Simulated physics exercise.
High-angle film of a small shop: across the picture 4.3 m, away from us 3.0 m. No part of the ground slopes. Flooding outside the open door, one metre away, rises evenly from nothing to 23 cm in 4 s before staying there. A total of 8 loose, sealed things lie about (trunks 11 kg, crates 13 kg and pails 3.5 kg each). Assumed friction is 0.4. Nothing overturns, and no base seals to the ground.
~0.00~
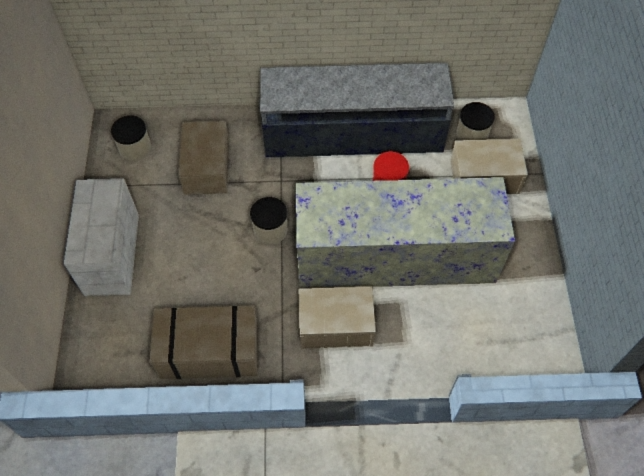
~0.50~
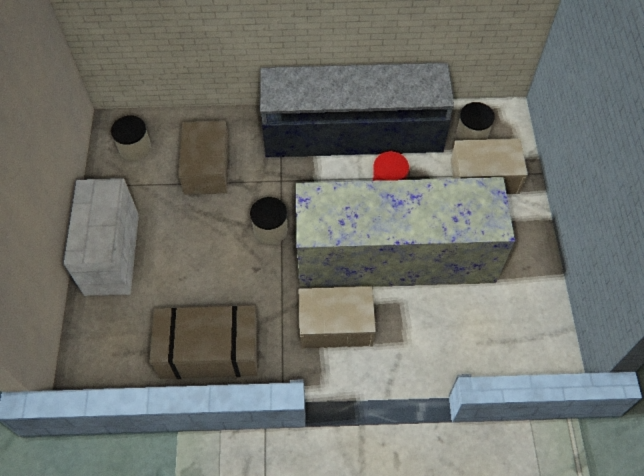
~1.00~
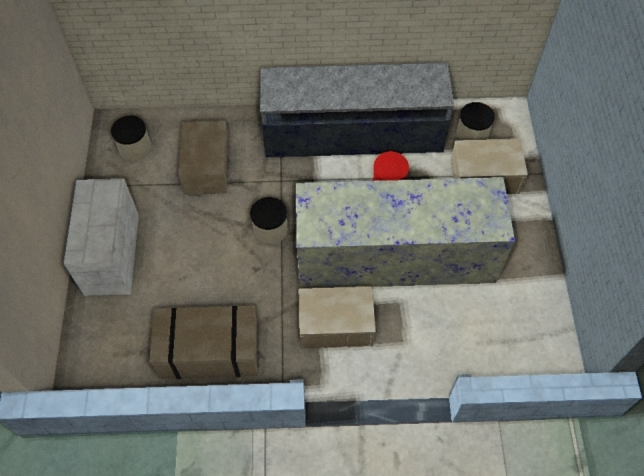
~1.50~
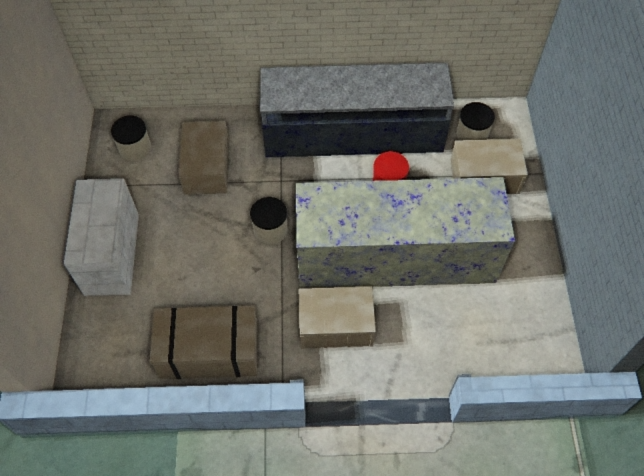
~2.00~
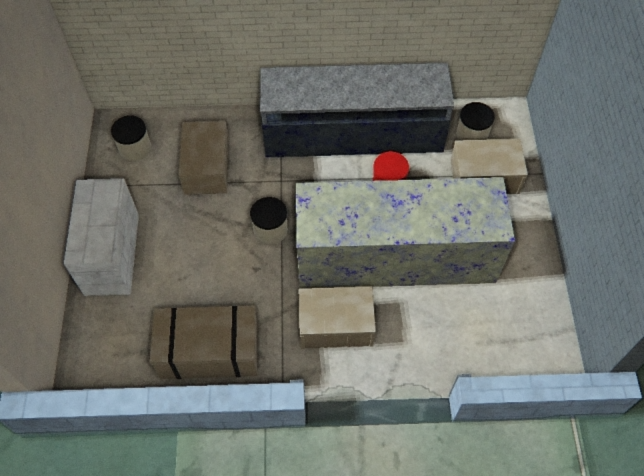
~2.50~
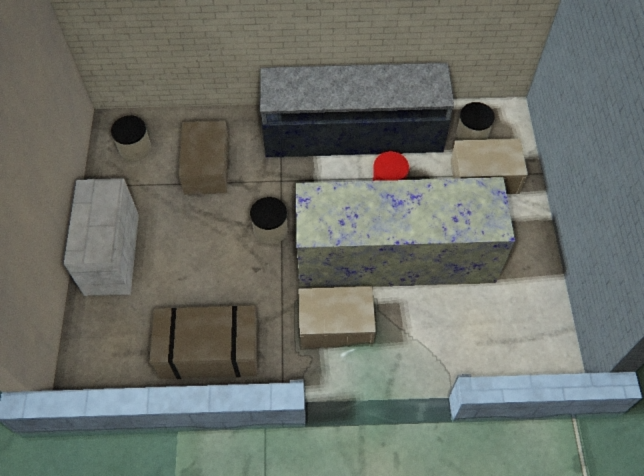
A small shop with crates, counters and a red pail stayed still while greenish water spread over the ground outside, then crept through the open doorway and onto the floor just inside.
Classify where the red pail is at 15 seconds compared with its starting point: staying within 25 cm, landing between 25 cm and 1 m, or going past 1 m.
The red pail lands between 25 cm and 1 m.
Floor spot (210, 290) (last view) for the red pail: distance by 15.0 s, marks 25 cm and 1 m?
Answer: It covers a big distance.
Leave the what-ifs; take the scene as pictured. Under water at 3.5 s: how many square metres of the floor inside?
I'd put it close to 2.0 m2.
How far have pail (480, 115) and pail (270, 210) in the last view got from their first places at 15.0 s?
Respectively 30 and 20 centimetres.
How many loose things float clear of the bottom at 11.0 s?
At that instant the tally stands at 8.
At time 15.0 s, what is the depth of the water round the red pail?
About 17 cm.
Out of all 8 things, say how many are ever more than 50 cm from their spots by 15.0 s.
That comes to 6.
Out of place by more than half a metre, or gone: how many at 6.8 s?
I make it 2 by then.
After 3.5 s the red pail is near (391, 166), 0.0 m from its start, aground; 0 afloat.
After 6.8 s the red pail is near (391, 166), 0.0 m from its start, aground; 3 afloat.
After 11.0 s the red pail is near (330, 170), 0.6 m from its start, afloat; 8 afloat.
After 15.0 s the red pail is near (319, 186), 0.7 m from its start, afloat; 8 afloat.
